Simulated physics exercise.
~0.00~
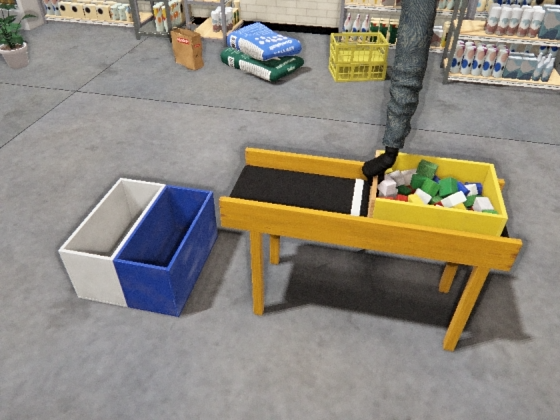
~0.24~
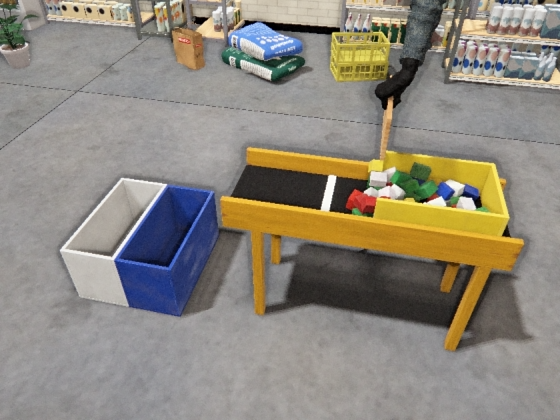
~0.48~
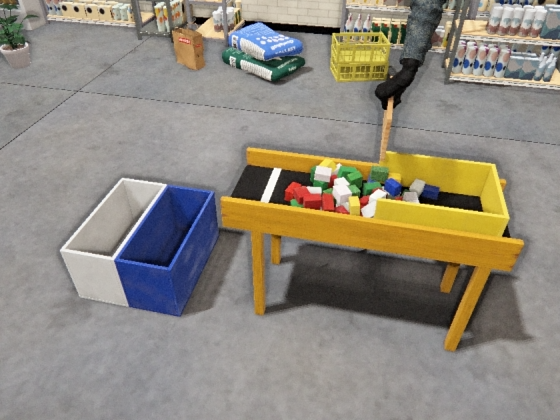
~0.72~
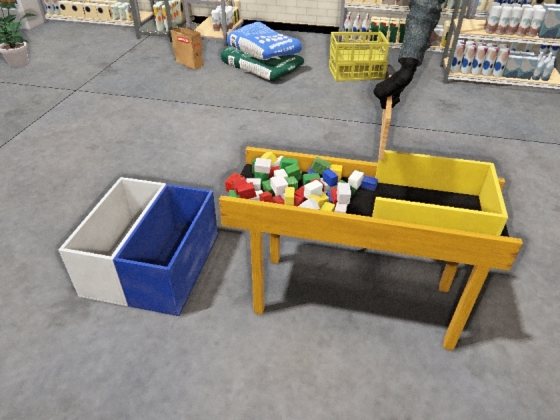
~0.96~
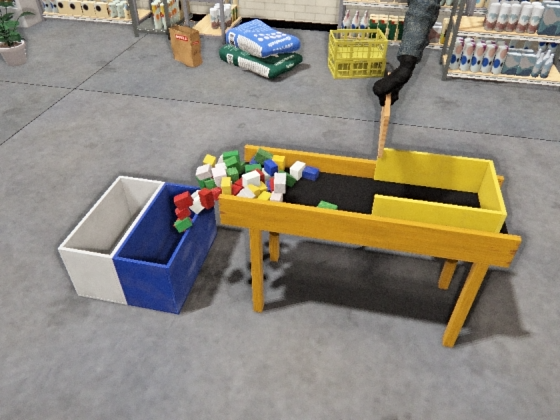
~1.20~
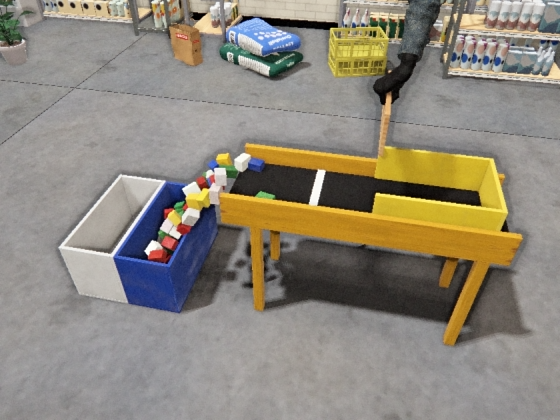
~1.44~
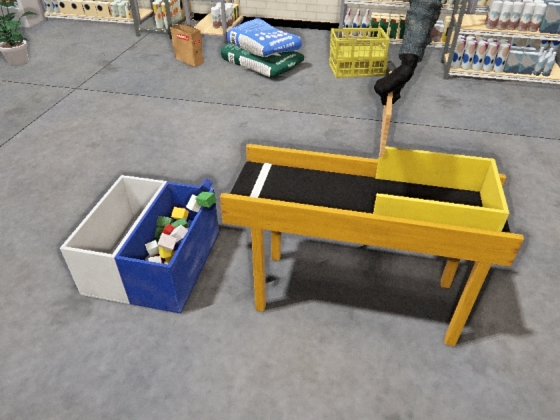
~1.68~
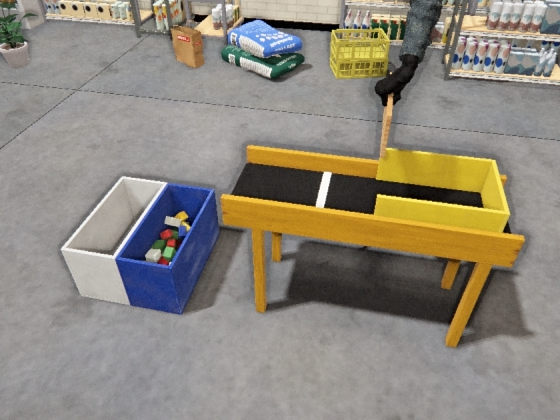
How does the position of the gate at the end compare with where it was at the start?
At the start the gate is down at the left side of the yellow pen, closing it off from the belt. By the end it is raised above the pen's left side, held up by the gloved hand.
